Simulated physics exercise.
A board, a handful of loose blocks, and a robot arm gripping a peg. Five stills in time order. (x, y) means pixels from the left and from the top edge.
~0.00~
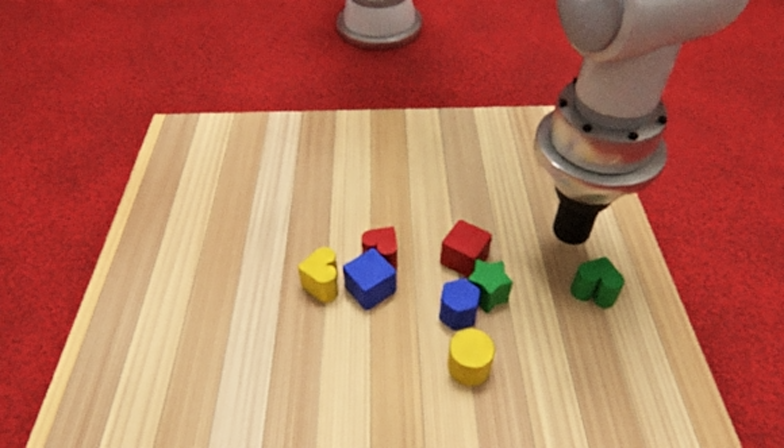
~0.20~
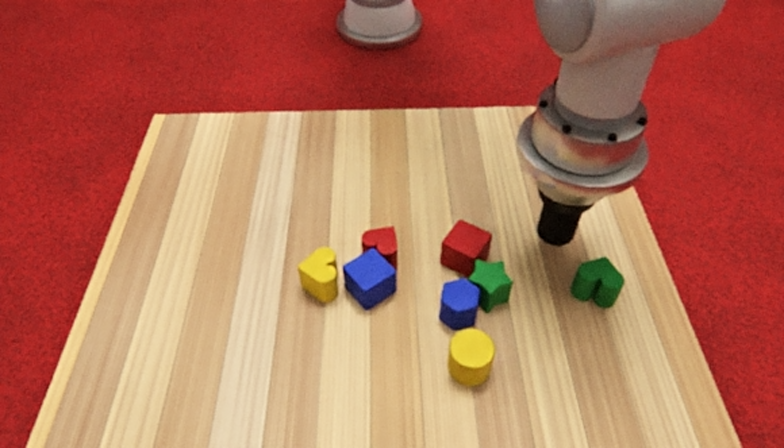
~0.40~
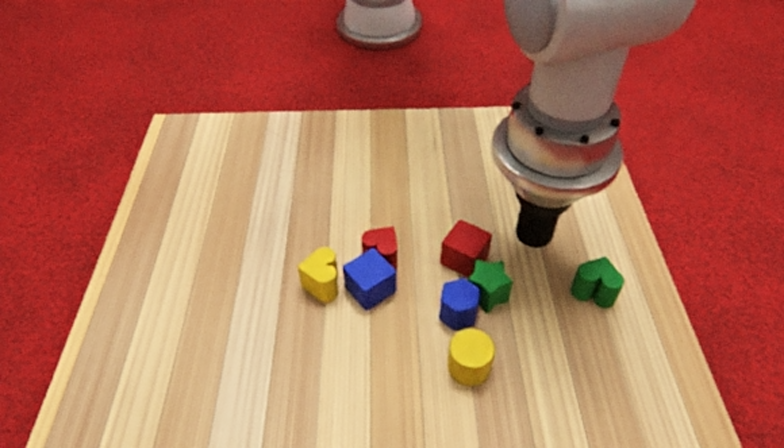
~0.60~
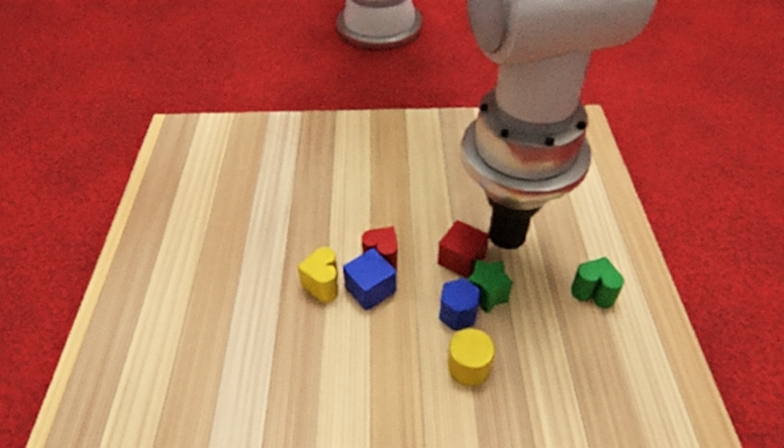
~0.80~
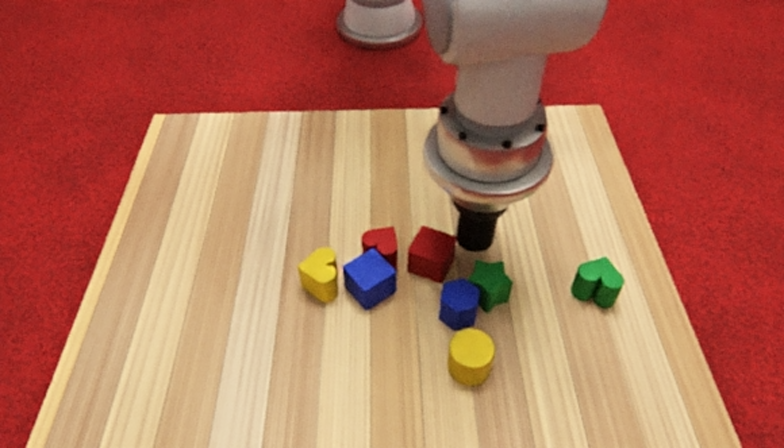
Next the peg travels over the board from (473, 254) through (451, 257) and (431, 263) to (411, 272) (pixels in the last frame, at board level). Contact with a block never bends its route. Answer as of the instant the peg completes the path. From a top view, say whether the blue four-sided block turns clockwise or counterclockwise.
Direction: Anticlockwise.
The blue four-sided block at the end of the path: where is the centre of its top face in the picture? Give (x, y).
The middle of its top is at (342, 288).
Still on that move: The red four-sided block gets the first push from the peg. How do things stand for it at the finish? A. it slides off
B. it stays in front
Choice B: It stays in front.
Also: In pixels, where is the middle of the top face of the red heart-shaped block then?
Somewhere near (342, 241).
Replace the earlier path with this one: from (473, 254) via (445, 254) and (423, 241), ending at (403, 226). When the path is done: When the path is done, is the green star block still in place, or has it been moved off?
Once the path is done, it remains where it sat before.
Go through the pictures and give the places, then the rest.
In the first picture, lower end of the peg at (571, 232), tops of blocks, yellow heart-shaped block at (320, 264), blue four-sided block at (369, 268), red heart-shaped block at (382, 239), red four-sided block at (467, 238).
In the second picture, peg at (555, 233), blocks as before.
In the third picture, peg at (534, 235), blocks as before.
In the fourth picture, peg at (507, 237), red four-sided block at (465, 238).
In the fifth picture, peg at (475, 239), yellow heart-shaped block at (320, 264), blue four-sided block at (369, 268), red heart-shaped block at (382, 239), red four-sided block at (433, 243).
On the path given first. Halfway along, peg at (441, 245); blue four-sided block at (359, 274), turned 20° anticlockwise; red heart-shaped block at (369, 240), turned 20° clockwise; red four-sided block at (400, 253).
At the end, peg at (412, 257); yellow heart-shaped block at (314, 265), turned 15° clockwise; blue four-sided block at (342, 288), turned 25° anticlockwise; red heart-shaped block at (342, 241), turned 35° clockwise; red four-sided block at (366, 261).
